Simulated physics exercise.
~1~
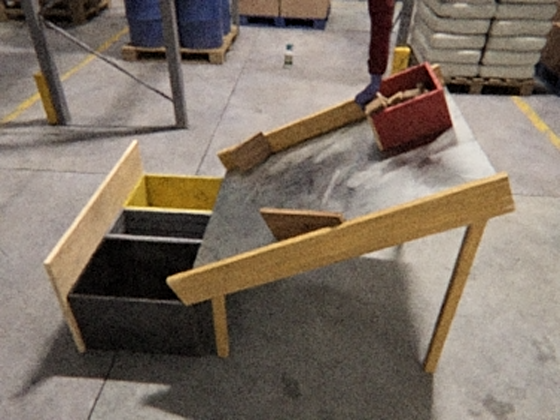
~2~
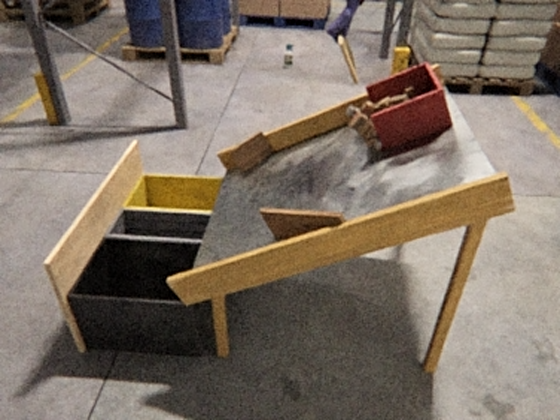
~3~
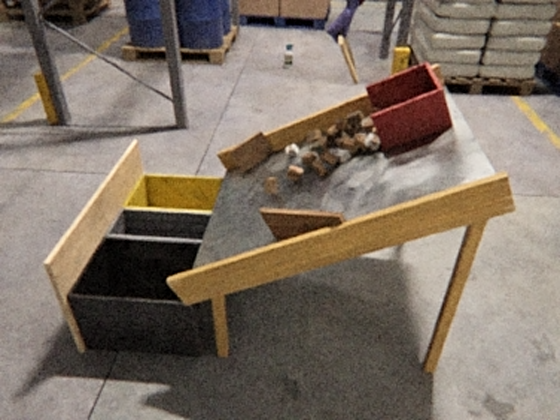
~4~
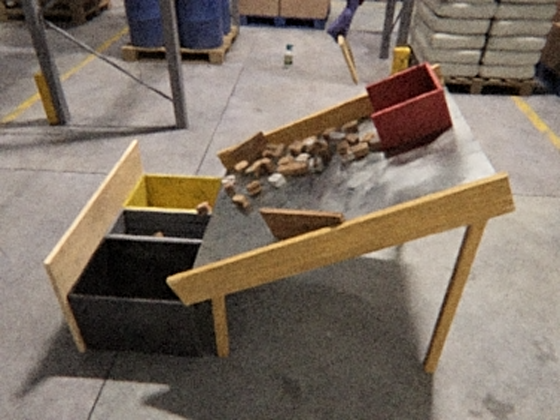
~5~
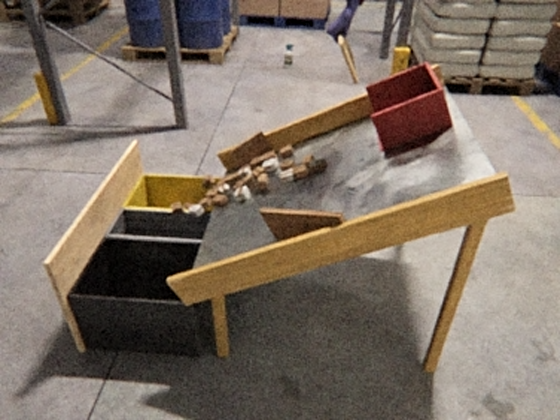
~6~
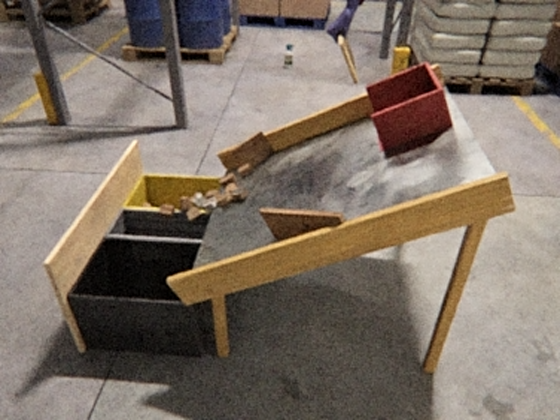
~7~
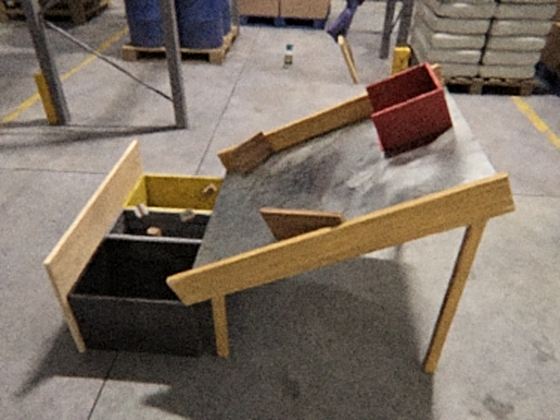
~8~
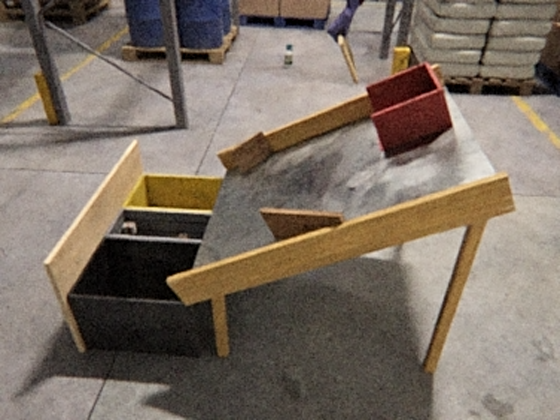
Small brown and pale blocks sliding from a red pen down a tilted walled table, dropping into the yellow and grey bins.
